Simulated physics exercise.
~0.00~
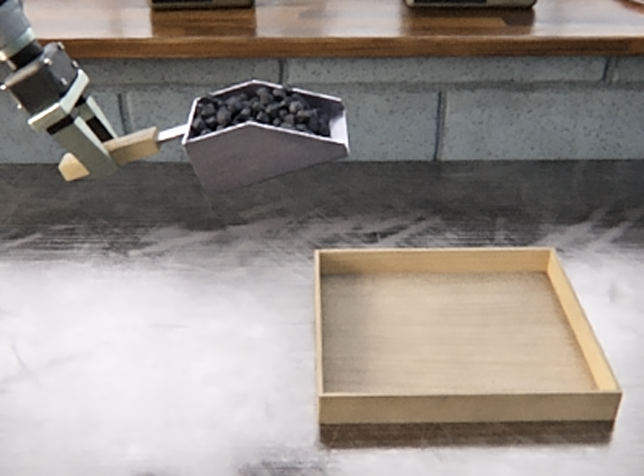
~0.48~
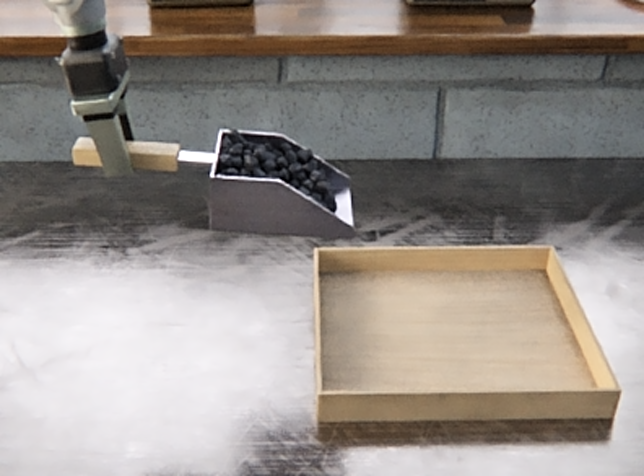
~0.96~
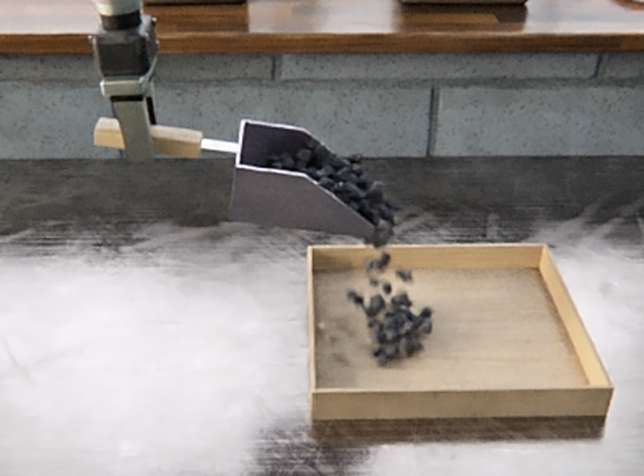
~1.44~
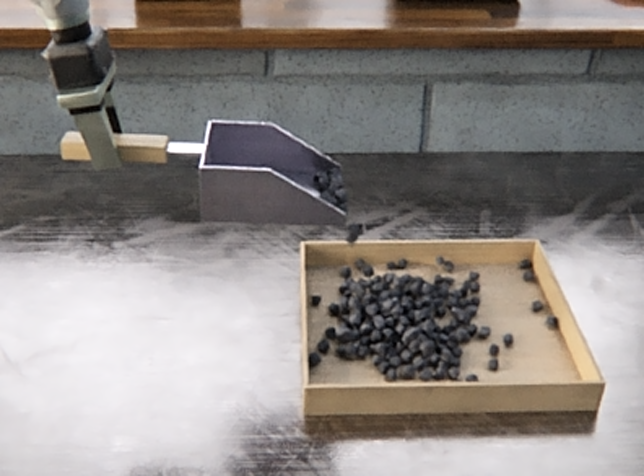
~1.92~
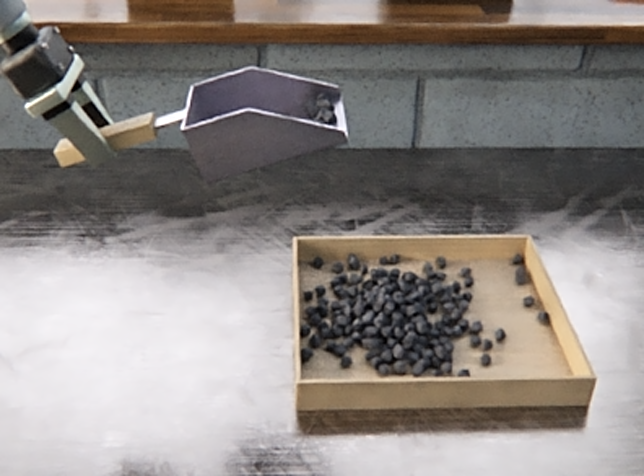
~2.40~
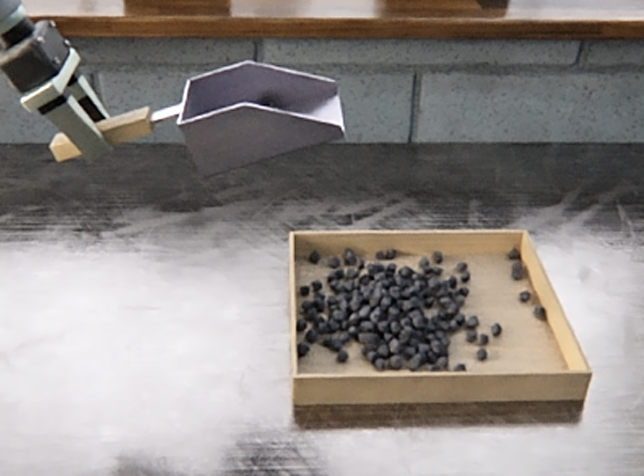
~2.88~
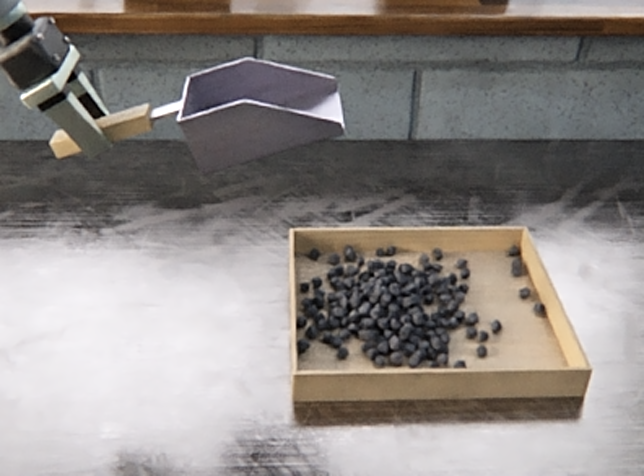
A dark, pale-smudged tabletop stands before a grey block wall with a wooden ledge, seen from the front and slightly above. At the upper left, a robot gripper holds a grey-purple scoop by its wooden handle, full of small black pebbles, while a shallow light-wood tray sits at the right. The gripper lowers the scoop and tips its open front down to the right. Pebbles slide over the lip and tumble into the tray, spreading into a loose pile. The gripper then draws the scoop left, tilts it back and raises it. It ends held still, looking nearly empty, with most pebbles resting in the tray.
